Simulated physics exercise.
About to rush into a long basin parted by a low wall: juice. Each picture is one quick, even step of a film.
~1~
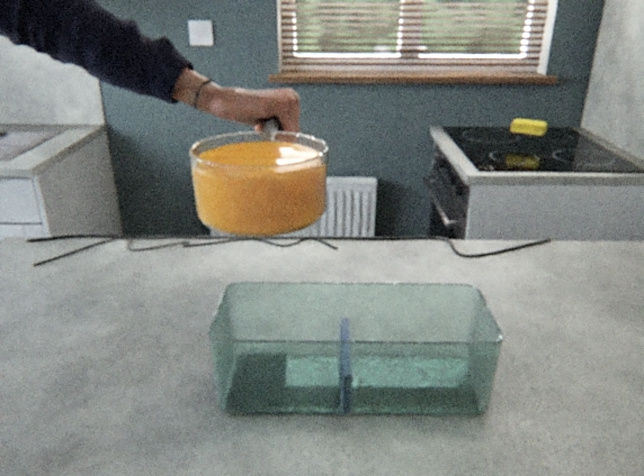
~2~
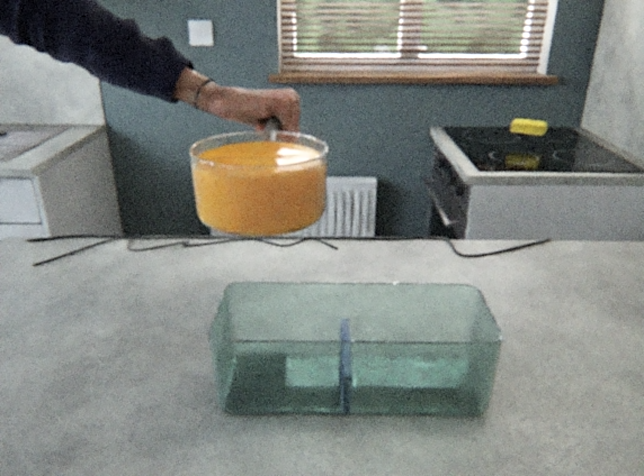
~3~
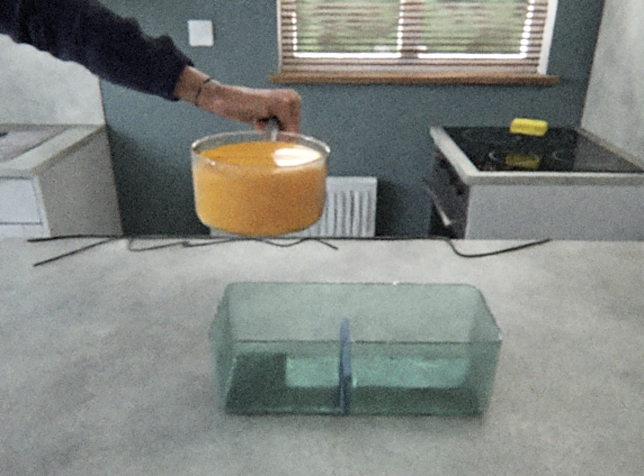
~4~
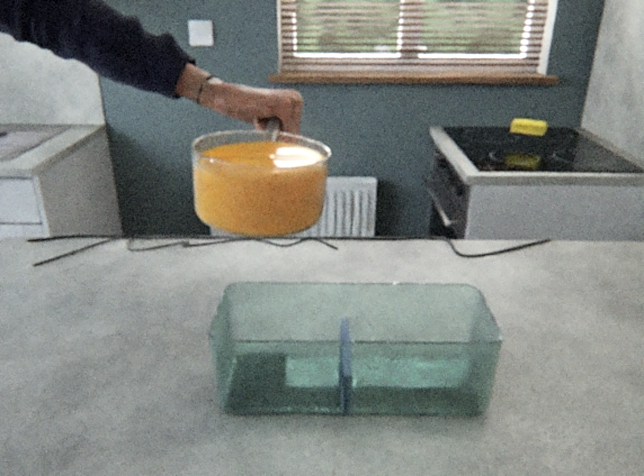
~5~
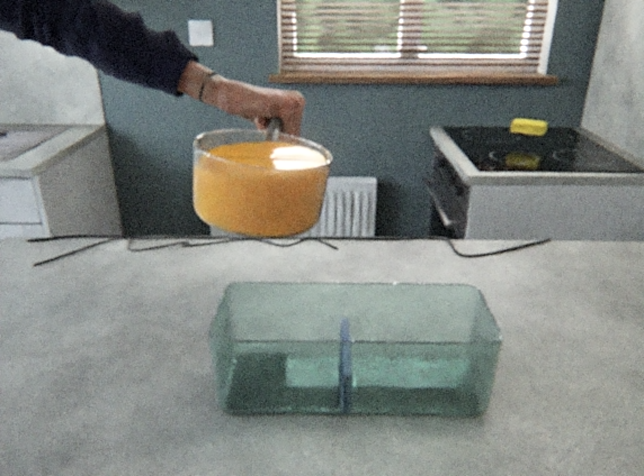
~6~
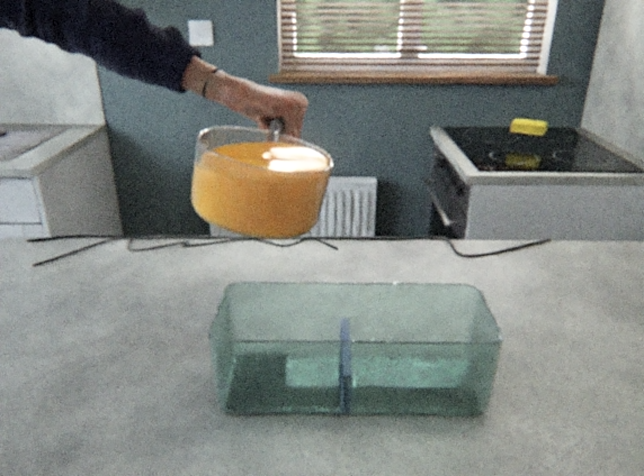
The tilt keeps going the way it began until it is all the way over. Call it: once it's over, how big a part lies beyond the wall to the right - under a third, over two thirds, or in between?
Over two thirds.
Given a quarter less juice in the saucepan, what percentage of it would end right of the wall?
About 70 percent.
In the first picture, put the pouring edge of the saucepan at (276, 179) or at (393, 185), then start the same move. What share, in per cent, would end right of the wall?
Around 25 percent first, around 95 percent second.
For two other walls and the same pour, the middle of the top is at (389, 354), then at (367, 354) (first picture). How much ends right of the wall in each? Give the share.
In order, 40 and 60 in a hundred.
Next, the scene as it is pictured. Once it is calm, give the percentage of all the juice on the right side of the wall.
Roughly 75 %.
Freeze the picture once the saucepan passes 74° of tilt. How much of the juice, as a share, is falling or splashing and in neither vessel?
Somewhere around 40 per cent of it.
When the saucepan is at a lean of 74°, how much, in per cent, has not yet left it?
Amount still in: Approx. 50 %.
A moment on, the saucepan is tipped part way and 50 per cent is still to pour, 0 is left of the wall and 11 right of it.
Next, the saucepan is tipped right over and 7 per cent is still to pour, 9 is left of the wall and 74 right of it.
Then the saucepan is tipped right over and 0 per cent is still to pour, 23 is left of the wall and 76 right of it.
Later the saucepan is tipped right over and 0 per cent is still to pour, 23 is left of the wall and 76 right of it.
In the end 23 per cent lies left of the wall, 76 right of it and 1 outside.
